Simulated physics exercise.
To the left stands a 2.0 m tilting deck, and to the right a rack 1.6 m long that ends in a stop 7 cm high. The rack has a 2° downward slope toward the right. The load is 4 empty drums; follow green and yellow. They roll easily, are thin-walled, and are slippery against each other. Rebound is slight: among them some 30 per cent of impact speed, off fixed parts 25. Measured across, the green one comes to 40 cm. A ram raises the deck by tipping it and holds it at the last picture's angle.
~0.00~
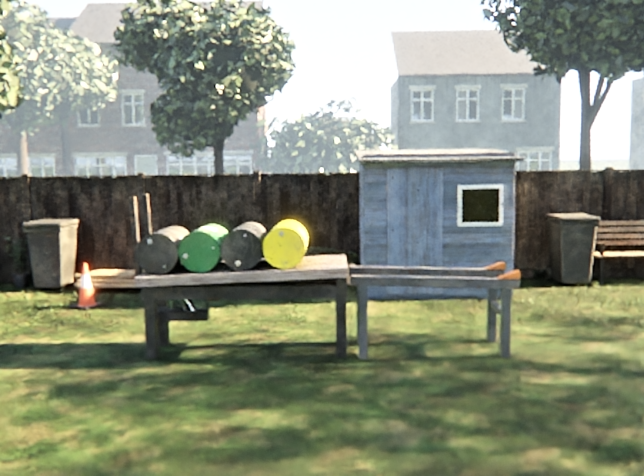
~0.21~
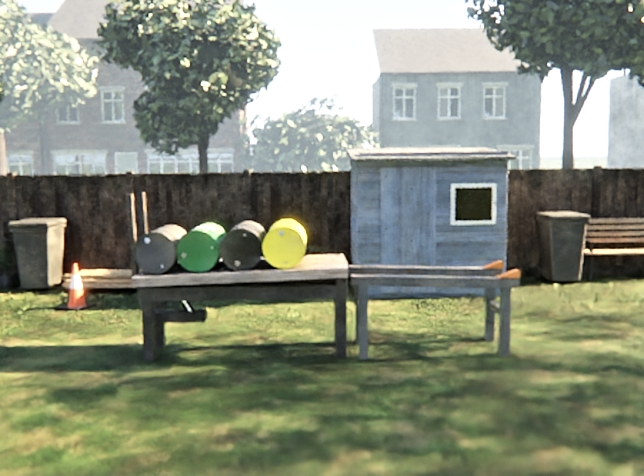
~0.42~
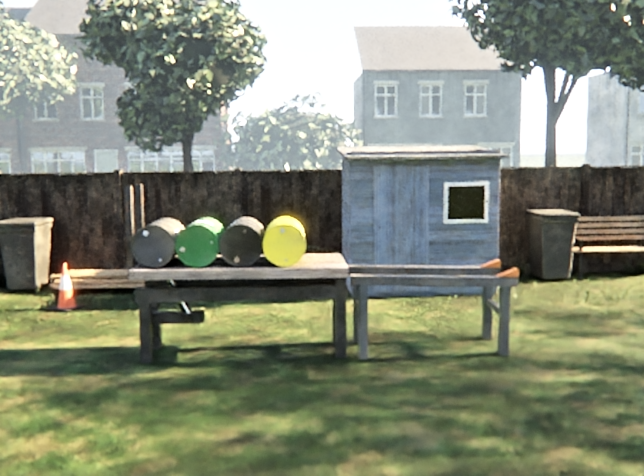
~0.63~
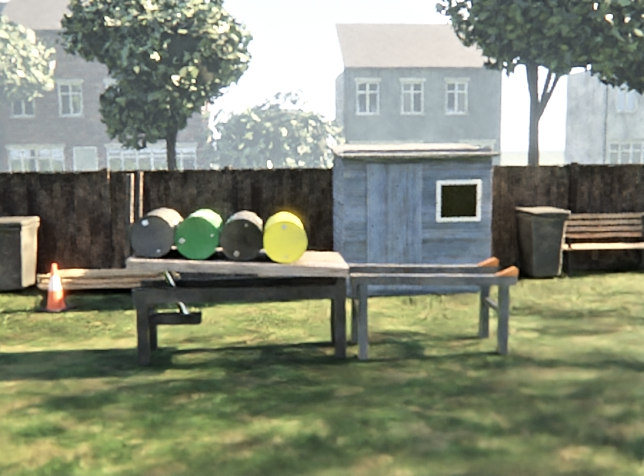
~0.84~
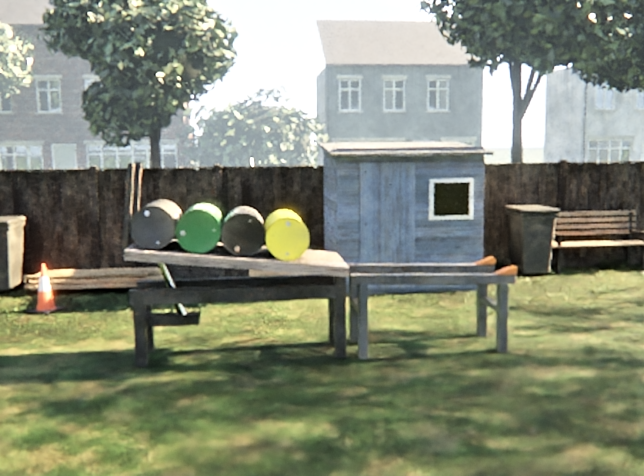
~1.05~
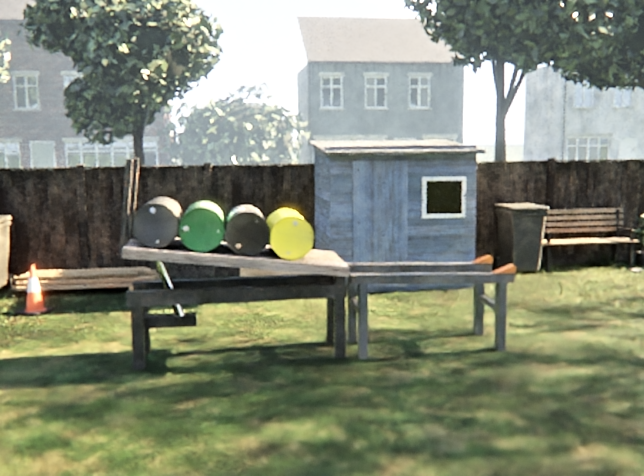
At first, four drums, one green and one yellow between darker ones, lie in a row on a wooden deck leaning slightly left, beside a low rack on grass. The deck levels, then its left end rises until it slopes gently right, the drums staying together as the background slides left.
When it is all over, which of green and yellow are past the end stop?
Taking each in turn: Green stays behind the stop; as for Yellow, it passes the stop.
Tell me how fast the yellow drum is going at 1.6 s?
Speed: Around 0.5 m/s.
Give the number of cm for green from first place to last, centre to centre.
Green ends up 280 from where it began.
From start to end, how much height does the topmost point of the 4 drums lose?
Roughly 10 cm.
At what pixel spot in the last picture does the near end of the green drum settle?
Rest position in the last view: About (494, 253).
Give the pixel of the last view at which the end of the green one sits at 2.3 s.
Roughly at (282, 237).
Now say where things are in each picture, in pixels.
In the first picture, green at (199, 252), yellow at (284, 248); deck tilted 2° back; stop top at (519, 273).
In the second picture, green at (198, 251), yellow at (284, 248); deck tilted 2° back.
In the third picture, green at (197, 246), yellow at (284, 245); deck level.
In the fourth picture, green at (197, 238), yellow at (285, 242); deck tilted 3° to the rack.
In the fifth picture, green at (198, 231), yellow at (288, 239); deck tilted 6° to the rack.
In the sixth picture, green at (202, 230), yellow at (292, 238); deck tilted 7° to the rack.
After 1.6 s, green is on the deck, 115 cm from the hinge, rolling right; yellow is on the deck, 30 cm from the hinge, rolling right; 0 of 4 over the stop.
After 2.3 s, green is on the deck, 65 cm from the hinge, rolling right; yellow is on the rack, 145 cm from the rack's far end, rolling right; 0 of 4 over the stop.
After 3.1 s, green is on the rack, 145 cm from the rack's far end, rolling right; yellow is on the rack, 65 cm from the rack's far end, rolling right; 0 of 4 over the stop.
After 3.9 s, green is on the rack, 65 cm from the rack's far end, rolling right; yellow is beyond the stop and falling; 1 of 4 over the stop.
At rest (8.3 s), green is on the rack, 25 cm from the rack's far end; yellow is beyond the stop, on the ground; 2 of 4 over the stop.
